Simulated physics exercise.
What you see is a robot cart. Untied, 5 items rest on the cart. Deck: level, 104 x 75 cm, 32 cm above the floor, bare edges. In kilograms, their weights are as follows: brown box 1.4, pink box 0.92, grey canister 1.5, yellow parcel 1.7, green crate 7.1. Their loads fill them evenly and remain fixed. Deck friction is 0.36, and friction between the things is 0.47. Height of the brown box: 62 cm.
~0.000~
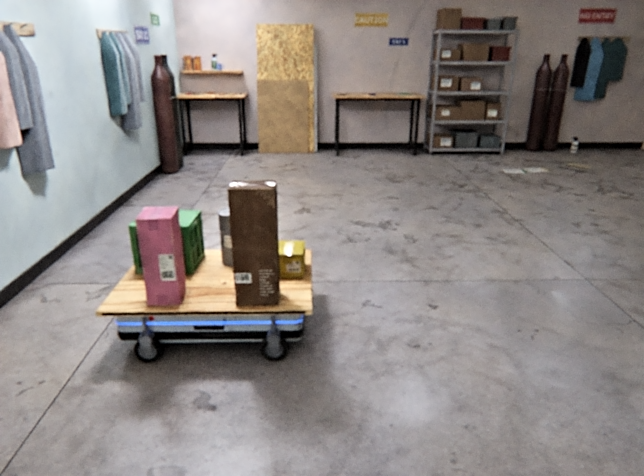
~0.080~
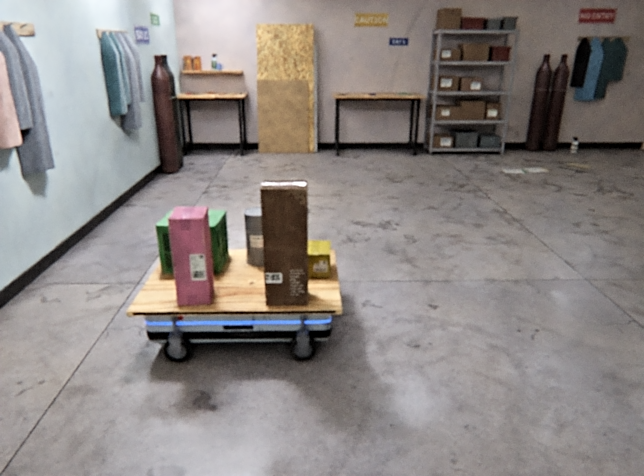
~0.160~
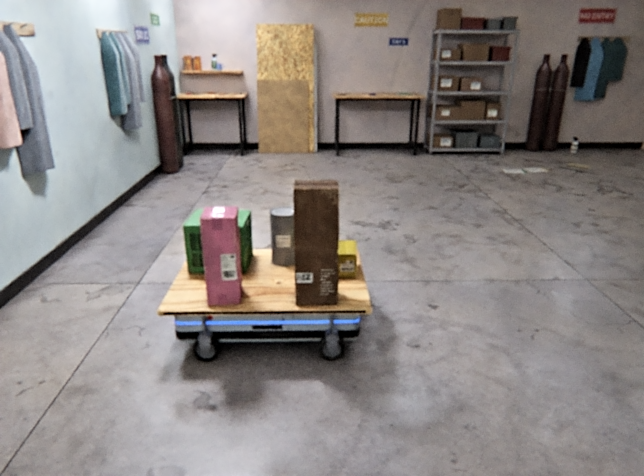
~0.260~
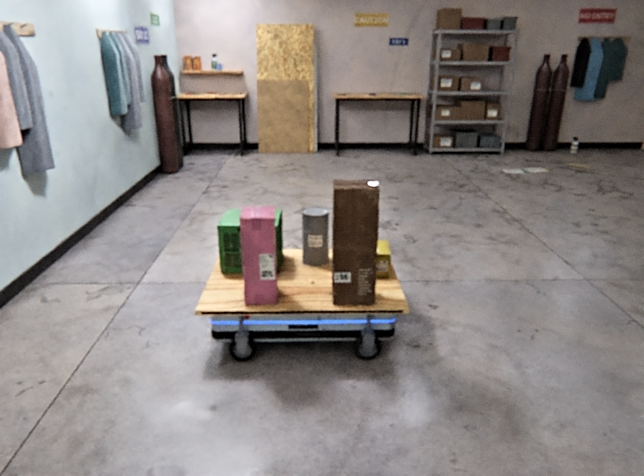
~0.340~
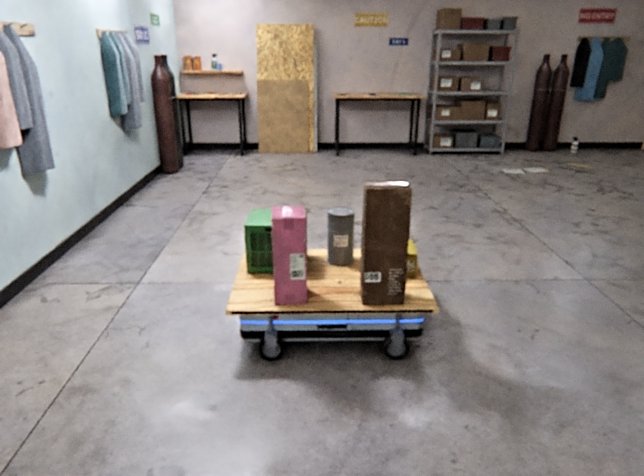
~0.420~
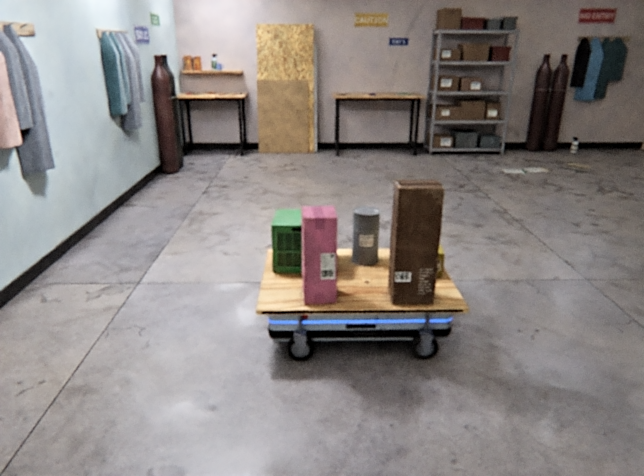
Robot cart carrying a tall brown box, pink box, green crate, grey canister and yellow parcel, rolling rightward across a concrete floor.
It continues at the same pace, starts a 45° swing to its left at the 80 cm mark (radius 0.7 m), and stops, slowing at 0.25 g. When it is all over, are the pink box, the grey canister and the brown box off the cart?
The pink box ends off the deck, the grey canister is still aboard, the brown box ends off the deck.
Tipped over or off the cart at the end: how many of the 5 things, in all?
So, 3 in all.
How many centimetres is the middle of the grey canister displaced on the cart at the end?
About 30 cm.
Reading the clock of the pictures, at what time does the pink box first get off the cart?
0.8 s, roughly.
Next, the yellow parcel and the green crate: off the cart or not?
The yellow parcel ends off the cart; the green crate is still on the cart.
By 0.62 s, 118 cm covered, turned 19°; brown box now off the cart; grey canister 11 cm from its spot near (421, 232); pink box 5 cm from its spot near (401, 251).
By 0.82 s, 156 cm covered, turned 44°; pink box and yellow parcel now off the cart; grey canister 30 cm from its spot near (461, 221); green crate 5 cm from its spot.
By 1.02 s, 191 cm covered, turned 45°; grey canister 31 cm from its spot near (486, 209); green crate 6 cm from its spot.
By 1.32 s, 226 cm covered, turned 45°; grey canister 31 cm from its spot near (507, 199); green crate 6 cm from its spot.
When it is over (2.1 s), off the cart, brown box, pink box and yellow parcel; not toppled but over 10 cm from the start, grey canister; the last one within 10 cm of the start. In the last view, pink box near (601, 274), grey canister near (515, 196).
